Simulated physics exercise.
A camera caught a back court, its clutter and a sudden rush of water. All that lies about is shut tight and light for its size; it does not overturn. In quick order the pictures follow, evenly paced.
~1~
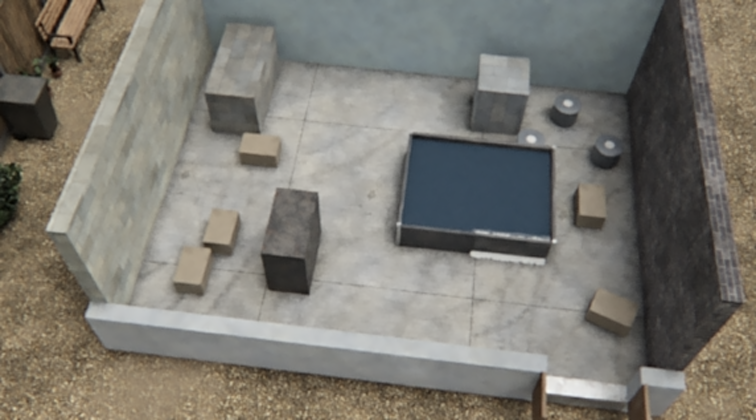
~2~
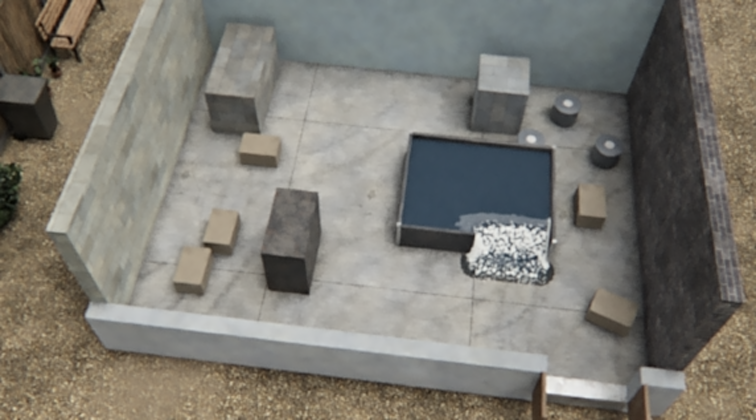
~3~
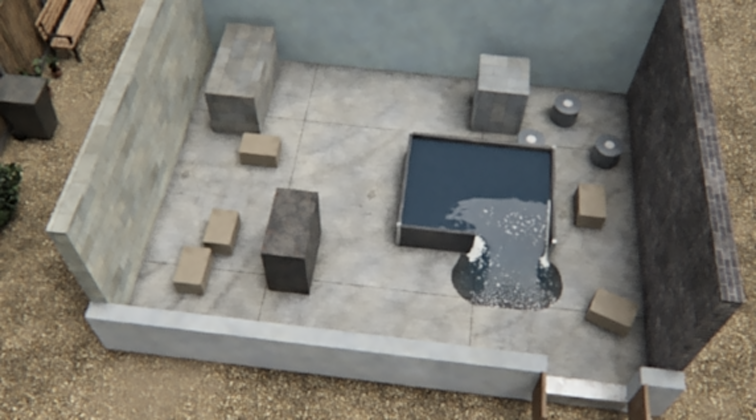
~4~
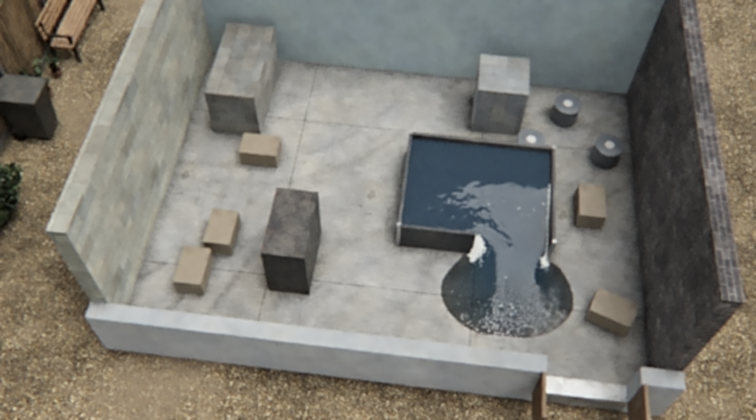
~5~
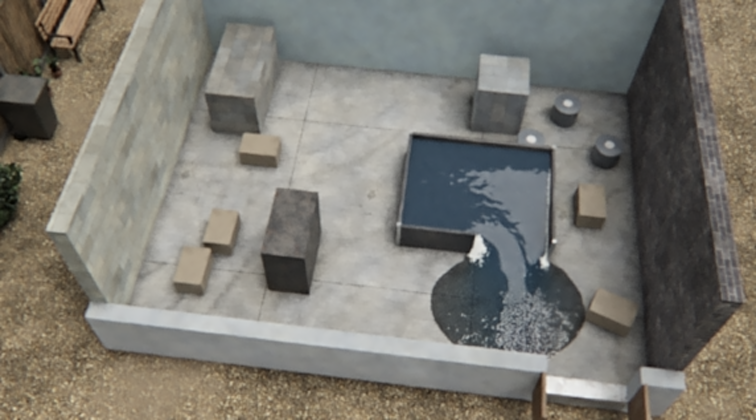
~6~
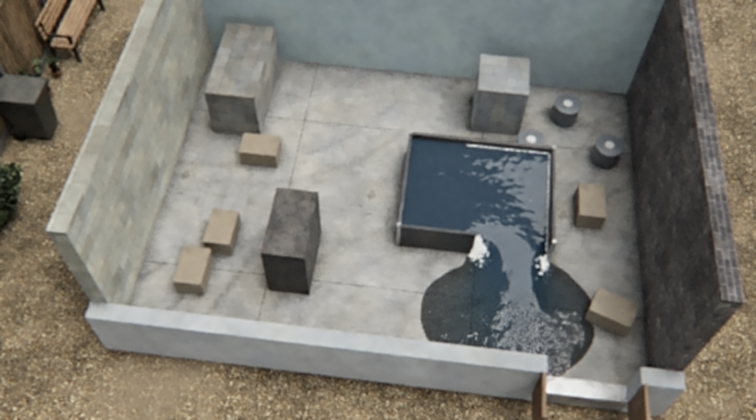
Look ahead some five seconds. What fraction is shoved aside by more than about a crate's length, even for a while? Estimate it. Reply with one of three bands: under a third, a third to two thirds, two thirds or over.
Under a third.
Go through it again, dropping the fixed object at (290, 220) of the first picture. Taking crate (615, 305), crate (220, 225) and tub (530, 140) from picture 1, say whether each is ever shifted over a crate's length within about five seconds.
Well, the first was pushed clear, the second stayed in place, and the third stayed in place.
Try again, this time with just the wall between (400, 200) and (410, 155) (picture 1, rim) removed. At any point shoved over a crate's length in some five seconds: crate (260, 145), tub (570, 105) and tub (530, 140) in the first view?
In that order: Moved that far, never so far, short of that.
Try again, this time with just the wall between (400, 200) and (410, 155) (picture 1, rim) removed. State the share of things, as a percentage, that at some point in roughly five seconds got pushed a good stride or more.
I'd say near 20 %.
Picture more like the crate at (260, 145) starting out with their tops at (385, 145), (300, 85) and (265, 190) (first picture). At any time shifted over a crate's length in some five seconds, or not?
Stays put, stays put, stays put.
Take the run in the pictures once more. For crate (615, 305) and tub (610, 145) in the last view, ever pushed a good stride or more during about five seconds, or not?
First: At least that; second: Below that.
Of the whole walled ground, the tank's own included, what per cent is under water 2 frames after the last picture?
20 per cent, roughly.
A moment on, 0 of 8 are well off their spots; 0 afloat.
Next, 0 of 8 are well off their spots; 0 afloat.
Later, 0 of 8 are well off their spots; 0 afloat.
In the end, 1 of 8 are well off their spots, and 1 have been at some point; 0 afloat.
